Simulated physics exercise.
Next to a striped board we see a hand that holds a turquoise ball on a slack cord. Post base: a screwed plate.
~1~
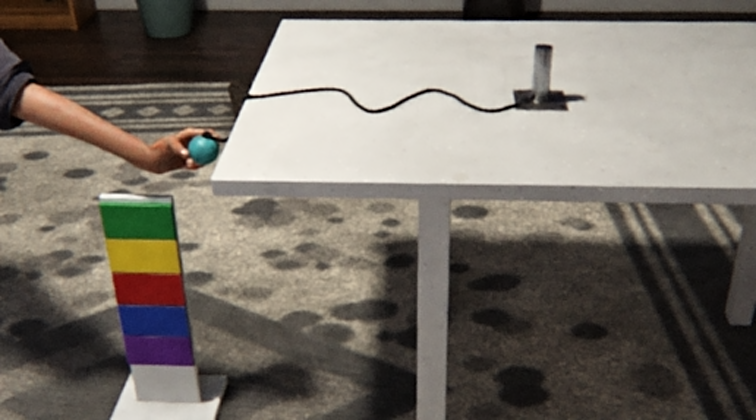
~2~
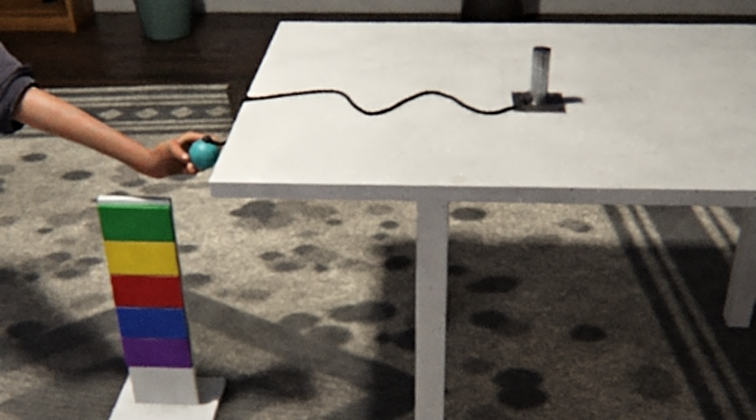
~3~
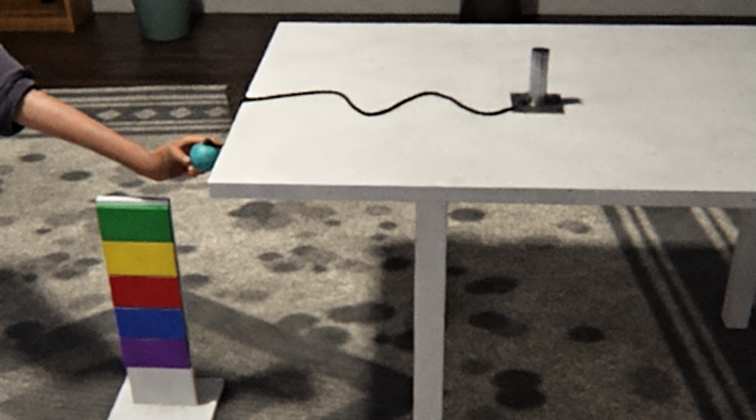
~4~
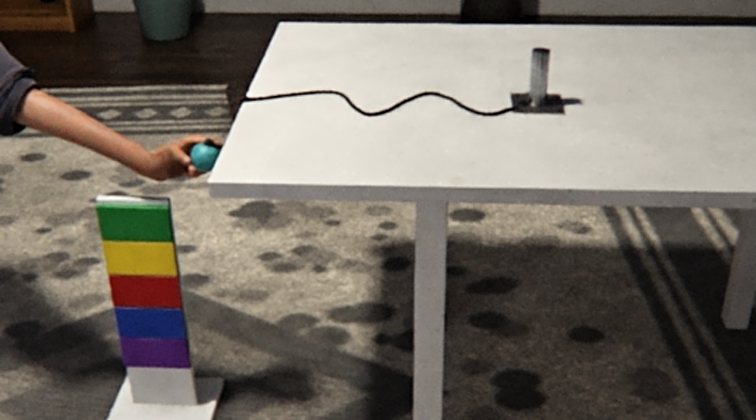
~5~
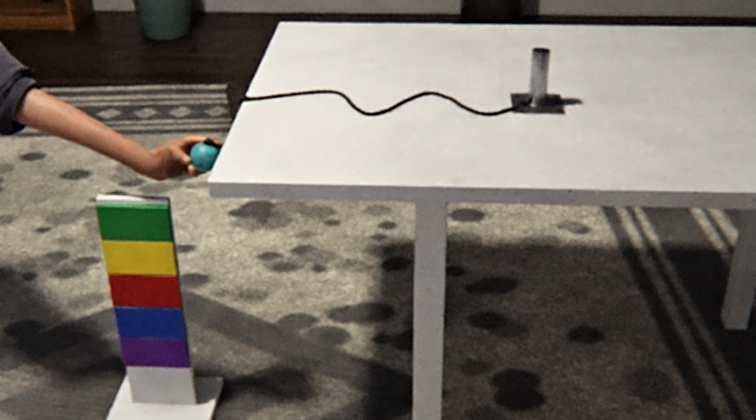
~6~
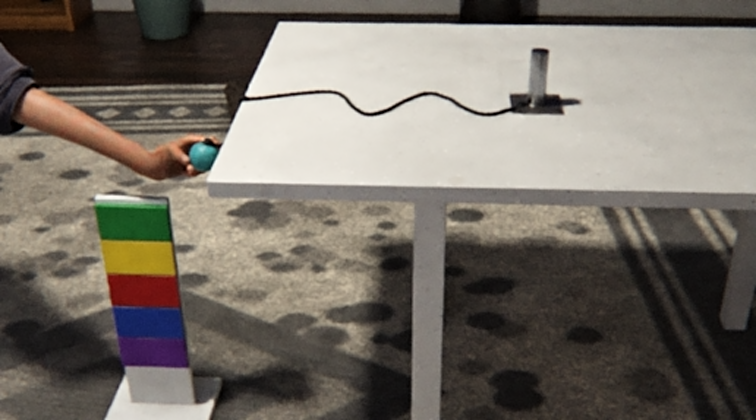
In a room with a patterned rug, a hand holding a turquoise corded ball beside a white table, barely moving above coloured bands.
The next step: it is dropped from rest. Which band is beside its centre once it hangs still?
The yellow band.
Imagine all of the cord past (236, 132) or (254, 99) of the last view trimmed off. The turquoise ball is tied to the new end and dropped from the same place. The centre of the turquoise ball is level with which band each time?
In order, the results are green and higher than all five.
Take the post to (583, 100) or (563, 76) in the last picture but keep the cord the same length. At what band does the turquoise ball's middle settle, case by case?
For the first it would be green, for the second green.
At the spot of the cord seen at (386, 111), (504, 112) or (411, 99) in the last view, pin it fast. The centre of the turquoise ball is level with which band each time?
For the first place it's green, for the second yellow, and for the third green.
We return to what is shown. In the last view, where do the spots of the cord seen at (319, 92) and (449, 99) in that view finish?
First one: (242, 116); second one: (418, 102).
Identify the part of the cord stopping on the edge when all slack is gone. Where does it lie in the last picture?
At (333, 92), roughly.
Soon after, ball near (288, 246); level with yellow.
After that, ball near (243, 259); level with yellow.
In the end, ball near (246, 259); level with yellow. The yellow one.
